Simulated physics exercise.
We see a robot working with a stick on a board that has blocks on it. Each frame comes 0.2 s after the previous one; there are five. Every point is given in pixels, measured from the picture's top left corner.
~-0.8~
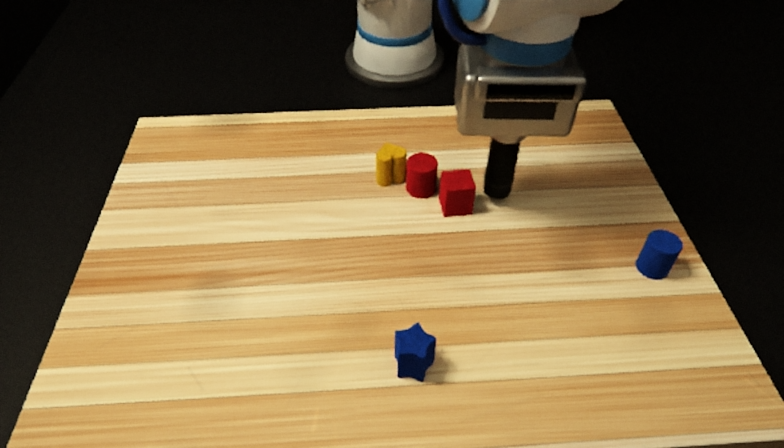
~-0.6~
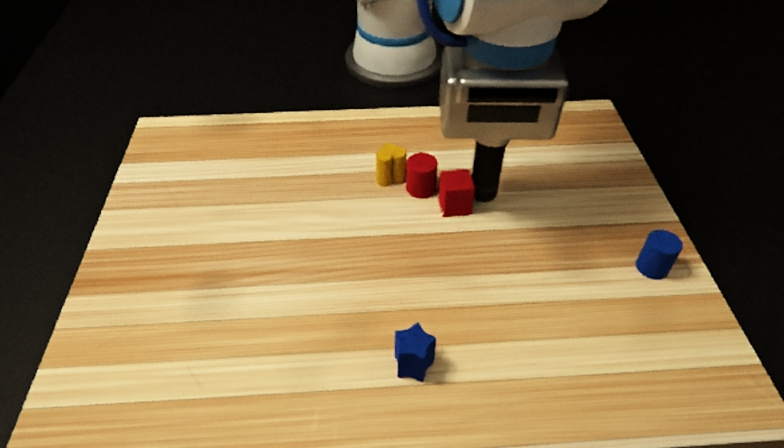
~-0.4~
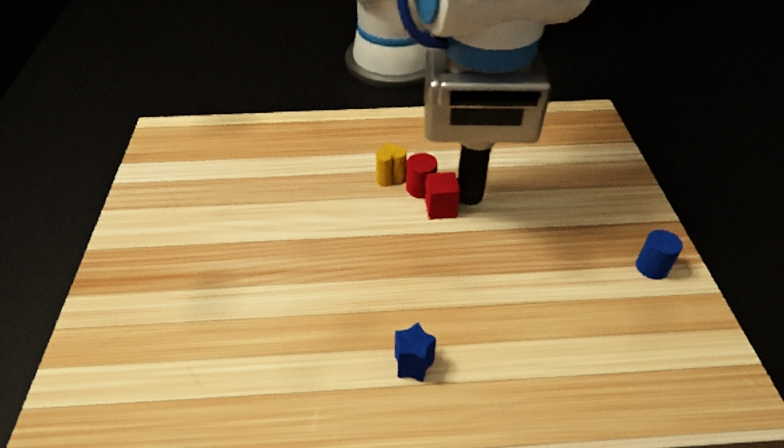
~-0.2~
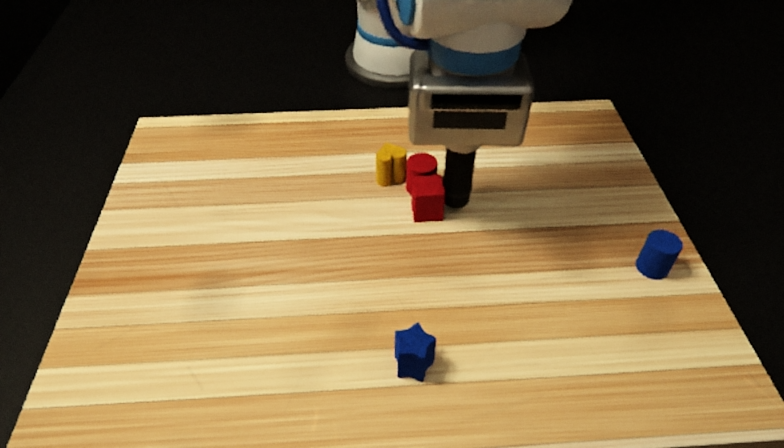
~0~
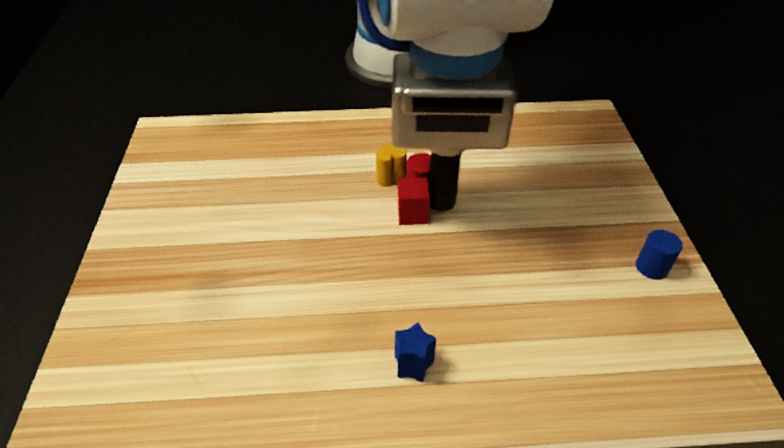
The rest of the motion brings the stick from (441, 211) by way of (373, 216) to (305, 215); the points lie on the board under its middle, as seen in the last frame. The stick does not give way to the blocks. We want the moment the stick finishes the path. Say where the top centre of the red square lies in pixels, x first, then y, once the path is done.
Close to (285, 208).
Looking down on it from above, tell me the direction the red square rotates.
Looking from above, the answer is counterclockwise.
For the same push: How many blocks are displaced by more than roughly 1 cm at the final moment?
Blocks displaced: 1.
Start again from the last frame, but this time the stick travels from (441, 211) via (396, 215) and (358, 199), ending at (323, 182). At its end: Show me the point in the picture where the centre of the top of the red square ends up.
About (346, 194).
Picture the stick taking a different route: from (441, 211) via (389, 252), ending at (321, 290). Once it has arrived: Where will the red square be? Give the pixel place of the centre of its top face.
Roughly at (388, 194).
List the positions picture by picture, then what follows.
Stick tip (497, 191); block tops, red square (458, 179); red round block (422, 162), in the first frame.
Stick (483, 194); blocks unchanged, in the second frame.
Stick (469, 197); red square (443, 182), in the third frame.
Stick (456, 200); red square (428, 185), in the fourth frame.
Stick (442, 203); red square (414, 188); red round block (422, 162), in the fifth frame.
What follows on the original path. One third of the way, stick (395, 207); red square (366, 195), turned 10° anticlockwise.
Two thirds of the way, stick (349, 208); red square (320, 200), turned 40° anticlockwise.
At the end, stick (304, 206); red square (285, 208), turned 65° anticlockwise; red round block in place.
